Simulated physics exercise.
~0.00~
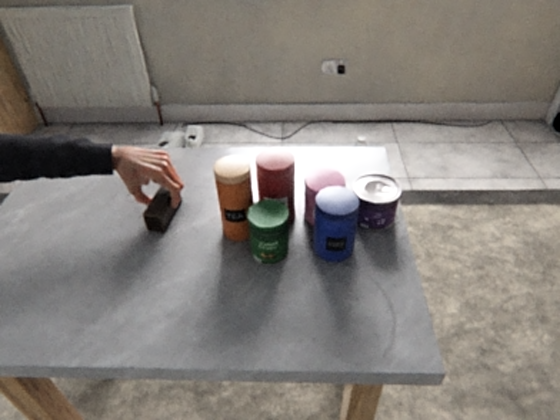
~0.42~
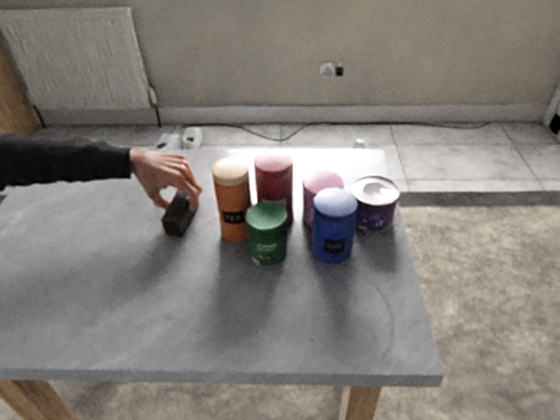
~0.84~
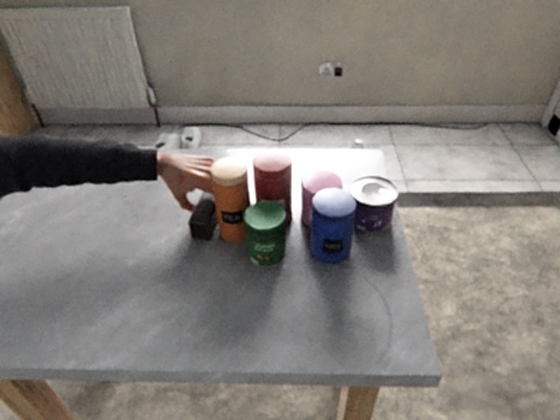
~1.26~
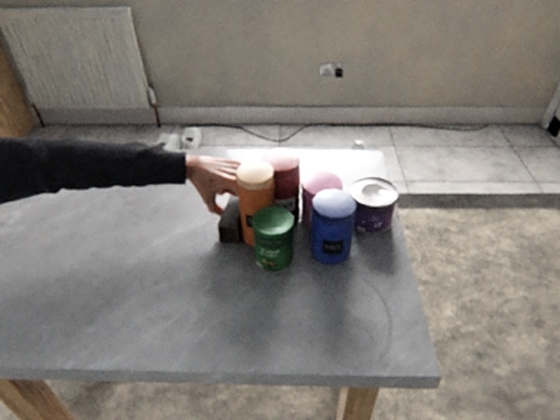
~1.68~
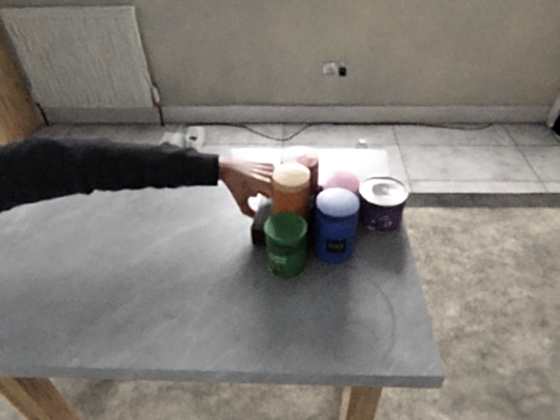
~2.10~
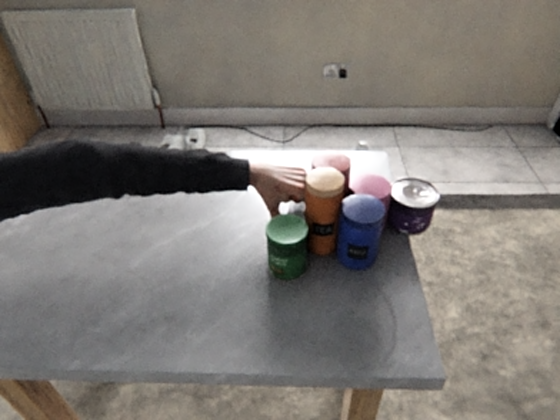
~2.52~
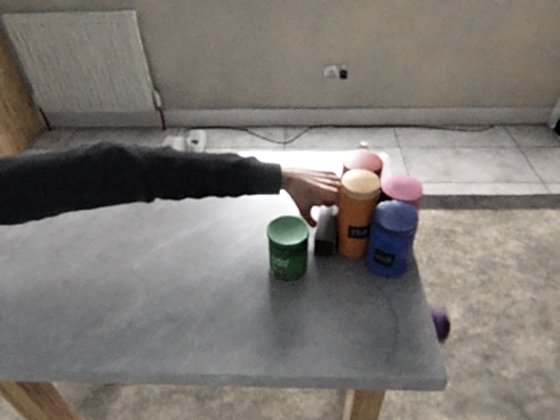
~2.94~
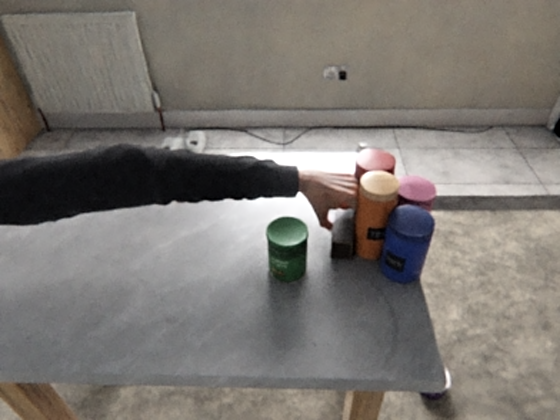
A hand in a dark sleeve slides a small dark block rightward across a grey table toward a cluster of colourful containers. The block meets the orange jar and pushes it into the others, so the red, pink and blue jars and the purple tub all shift right. The green tin is nudged a short way, then left behind as the hand moves past it. The purple tub drops off the right edge and falls toward the floor. At the end, the red, orange, blue and pink jars stand upright, crowded at that edge, with the hand still at the block.
